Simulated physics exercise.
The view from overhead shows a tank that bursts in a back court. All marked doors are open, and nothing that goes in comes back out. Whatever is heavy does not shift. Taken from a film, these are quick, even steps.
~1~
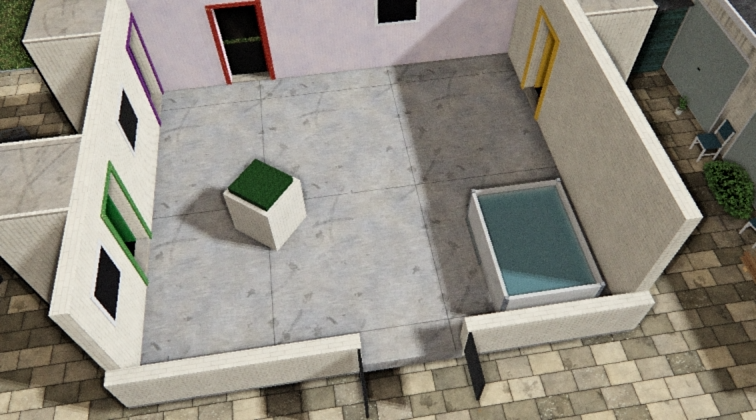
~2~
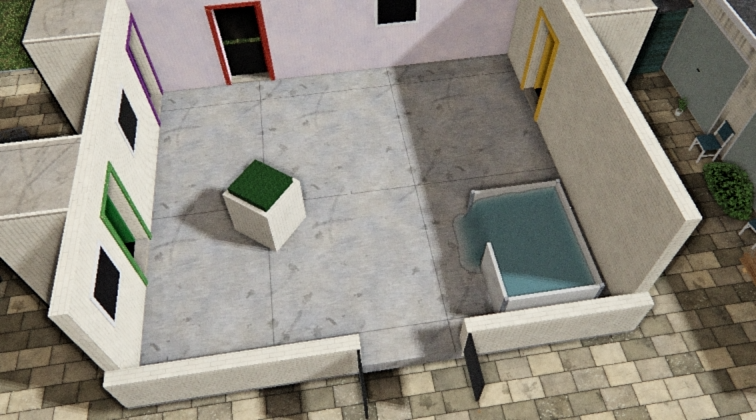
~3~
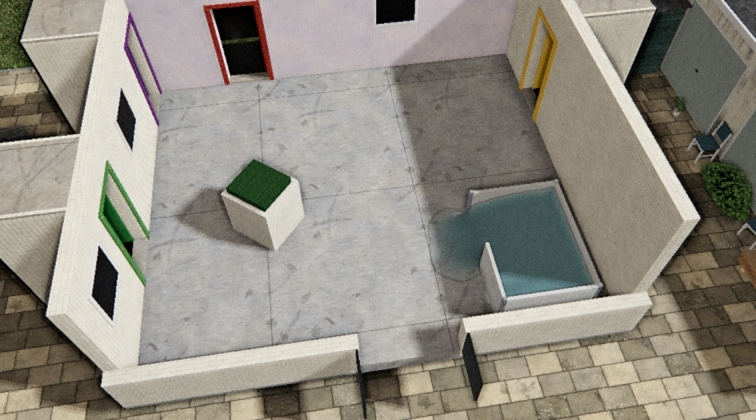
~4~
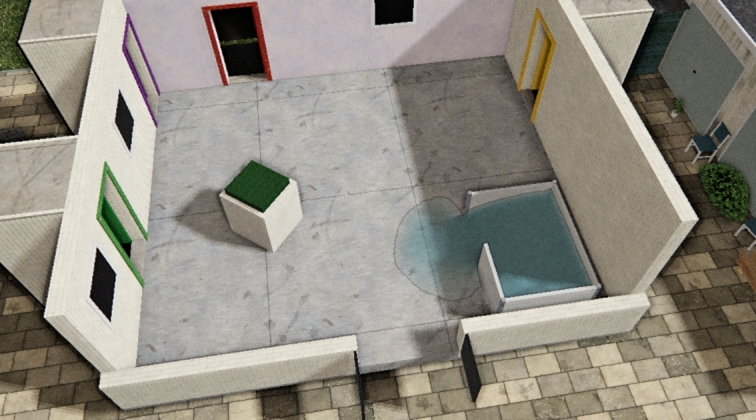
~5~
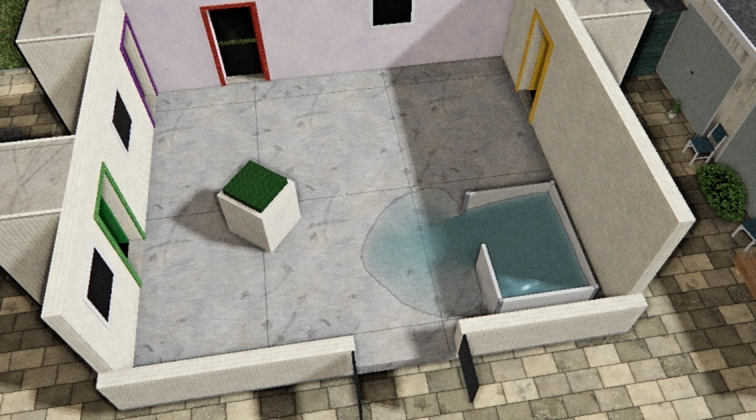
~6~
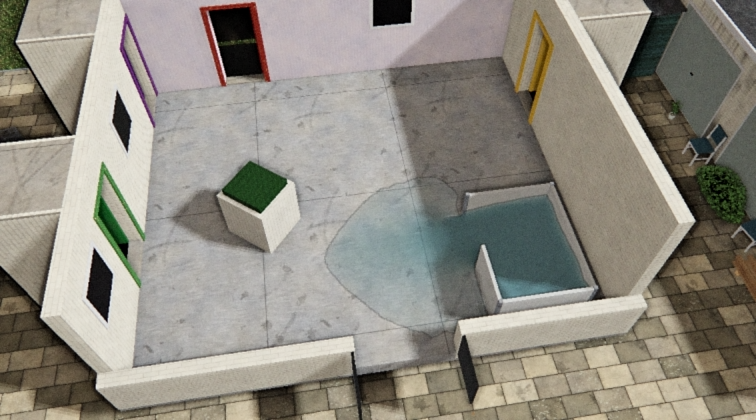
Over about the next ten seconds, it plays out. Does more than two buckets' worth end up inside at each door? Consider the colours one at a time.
One by one: The red door sees more than two buckets come in; the purple door sees more than two buckets come in; the yellow door sees no more than two buckets come in; the green door sees no more than two buckets come in.
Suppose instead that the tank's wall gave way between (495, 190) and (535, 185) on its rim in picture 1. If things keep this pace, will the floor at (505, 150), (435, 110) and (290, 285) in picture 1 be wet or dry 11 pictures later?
Log: Point 1 inundated; point 2 inundated; point 3 unreached.
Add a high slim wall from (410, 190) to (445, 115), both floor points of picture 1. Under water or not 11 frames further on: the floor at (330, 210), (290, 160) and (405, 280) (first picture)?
In order: Soaked, soaked, soaked.
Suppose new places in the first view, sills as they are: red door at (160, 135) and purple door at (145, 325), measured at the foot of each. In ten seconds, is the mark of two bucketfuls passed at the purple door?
In that case purple gets flooded.
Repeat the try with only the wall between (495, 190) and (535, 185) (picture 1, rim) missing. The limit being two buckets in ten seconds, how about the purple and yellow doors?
Note - purple door: Past the mark, yellow door: Past the mark.
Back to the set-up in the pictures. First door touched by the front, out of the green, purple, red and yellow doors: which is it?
Call: The green door.
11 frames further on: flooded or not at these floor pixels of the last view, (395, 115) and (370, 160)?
Not wet, soaked.
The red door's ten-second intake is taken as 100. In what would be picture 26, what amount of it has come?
Near 0 in a hundred.
A moment on, water covers 25 % of the floor; the red door not reached, the purple door not reached, the yellow door not reached, the green door not reached.
Next, water covers 45 % of the floor; the red door not reached, the purple door not reached, the yellow door not reached, the green door wet at the sill, nothing in.
Then, water covers 60 % of the floor; the red door wet at the sill, nothing in, the purple door wet at the sill, nothing in, the yellow door not reached, the green door wet at the sill, nothing in.
Later, water covers 65 % of the floor; the red door under two buckets in, the purple door over two buckets in, the yellow door not reached, the green door under two buckets in.
In the end, water covers 75 % of the floor; the red door far over two buckets in, the purple door far over two buckets in, the yellow door not reached, the green door under two buckets in.
